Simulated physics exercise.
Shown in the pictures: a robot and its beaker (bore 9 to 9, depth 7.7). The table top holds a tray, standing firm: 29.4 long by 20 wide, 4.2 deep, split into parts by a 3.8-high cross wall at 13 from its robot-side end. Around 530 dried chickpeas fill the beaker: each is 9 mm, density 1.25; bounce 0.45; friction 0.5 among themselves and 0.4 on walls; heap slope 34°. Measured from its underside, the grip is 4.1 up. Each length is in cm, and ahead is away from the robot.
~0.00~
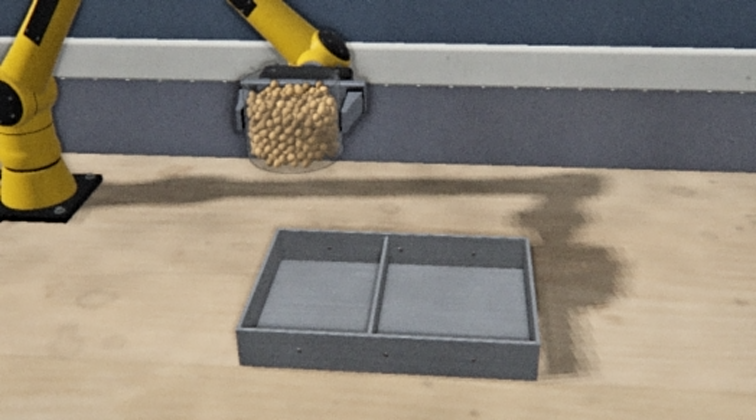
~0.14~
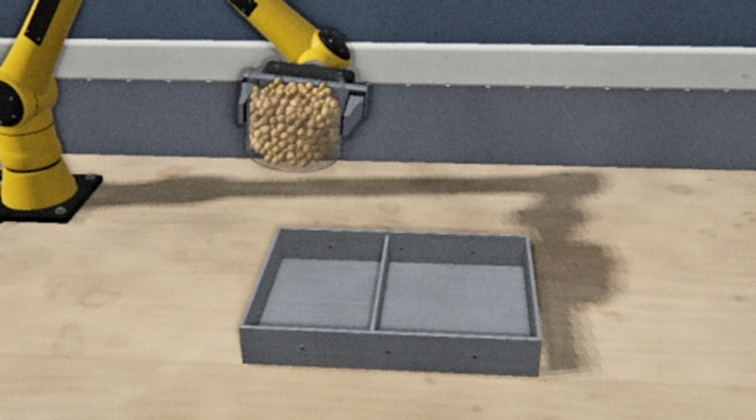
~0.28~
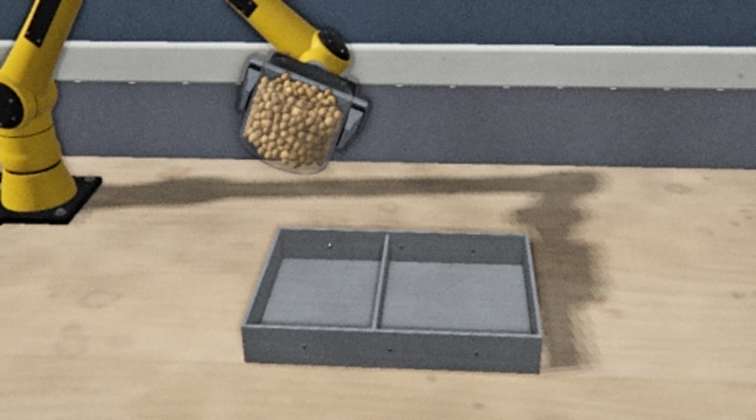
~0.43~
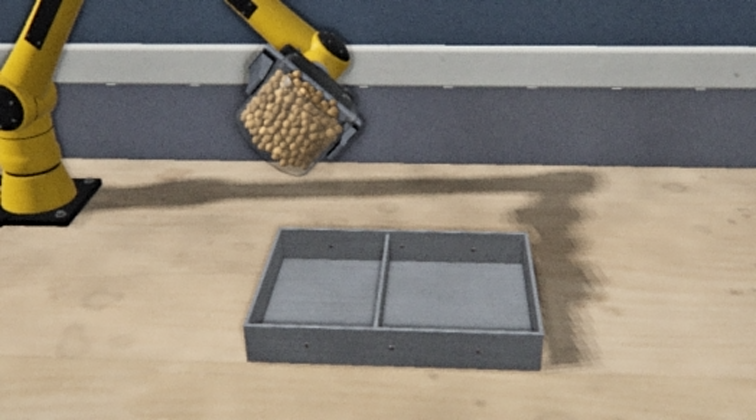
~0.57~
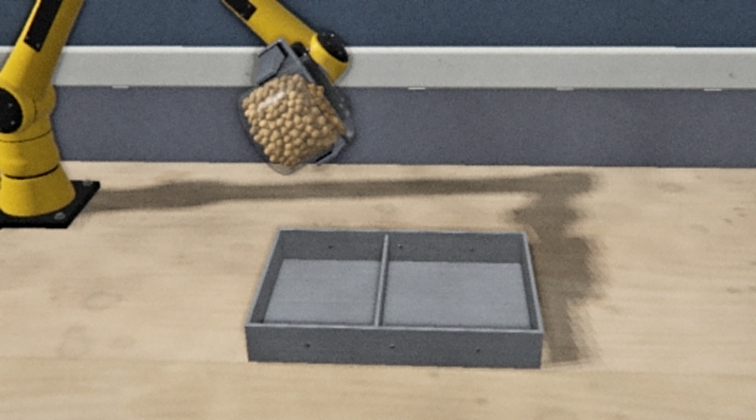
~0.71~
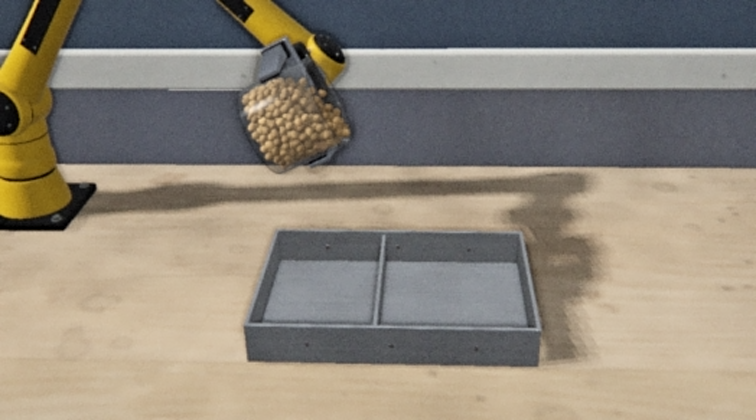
On a pale wooden table top, a yellow robot arm steadily tilting a clear beaker of chickpeas above an empty, divided grey tray.
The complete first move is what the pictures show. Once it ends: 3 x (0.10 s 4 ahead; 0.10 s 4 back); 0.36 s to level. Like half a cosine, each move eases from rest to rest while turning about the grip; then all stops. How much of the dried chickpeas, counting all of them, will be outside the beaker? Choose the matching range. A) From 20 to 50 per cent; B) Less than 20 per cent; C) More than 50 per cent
C.
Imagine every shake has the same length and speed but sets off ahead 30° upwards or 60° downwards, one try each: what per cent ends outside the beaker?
I'd say close to 75 percent for the first and close to 20 percent for the second.
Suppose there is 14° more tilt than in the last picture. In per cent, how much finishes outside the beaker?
It would be near 85 per cent.
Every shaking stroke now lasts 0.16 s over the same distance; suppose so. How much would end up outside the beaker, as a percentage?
Then roughly 30 percent.
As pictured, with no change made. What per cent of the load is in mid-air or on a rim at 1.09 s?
9 %.
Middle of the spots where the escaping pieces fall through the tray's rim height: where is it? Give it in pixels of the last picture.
Centre: Roughly (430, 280).
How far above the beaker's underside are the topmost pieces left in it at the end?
Height at rest: About 5.5 centimetres.
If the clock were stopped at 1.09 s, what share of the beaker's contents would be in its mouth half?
Some 65 per cent.
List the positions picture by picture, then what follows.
In the first picture, beaker middle at (293, 119), level; upper third of the load around (291, 107), from x 250 to 335, top at y 85; 529 in the beaker.
In the second picture, beaker middle at (295, 118), tilted 6° forward; upper third of the load around (292, 105), from x 255 to 335, top at y 80.
In the third picture, beaker middle at (295, 117), tilted 22° forward; upper third of the load around (287, 104), from x 250 to 340, top at y 75.
In the fourth picture, beaker middle at (296, 117), tilted 42° forward; upper third of the load around (284, 101), from x 245 to 340, top at y 75.
In the fifth picture, beaker middle at (296, 117), tilted 58° forward; upper third of the load around (285, 100), from x 245 to 340, top at y 80.
In the sixth picture, beaker middle at (294, 117), tilted 64° forward; upper third of the load around (280, 102), from x 245 to 345, top at y 80; 529 in the beaker.
After 1.09 s, tilted 64° forward, highest piece 25 above the table; 323 in the beaker, 141 in the far-side part, 16 in the robot-side part, 49 in flight or on a rim.
After 1.48 s, tilted 35° forward, highest piece 25 above the table; 246 in the far-side part, 226 in the beaker, 48 in the robot-side part, 4 on the table or floor, 5 in flight or on a rim.
After 1.87 s, level, highest piece 25 above the table; 251 in the far-side part, 226 in the beaker, 48 in the robot-side part, 4 on the table or floor.
After 2.92 s, level, highest piece 25 above the table; 251 in the far-side part, 226 in the beaker, 48 in the robot-side part, 4 on the table or floor.
At rest, 251 in the far-side part, 226 in the beaker, 48 in the robot-side part, 4 on the table or floor. That is 57 % outside the beaker.
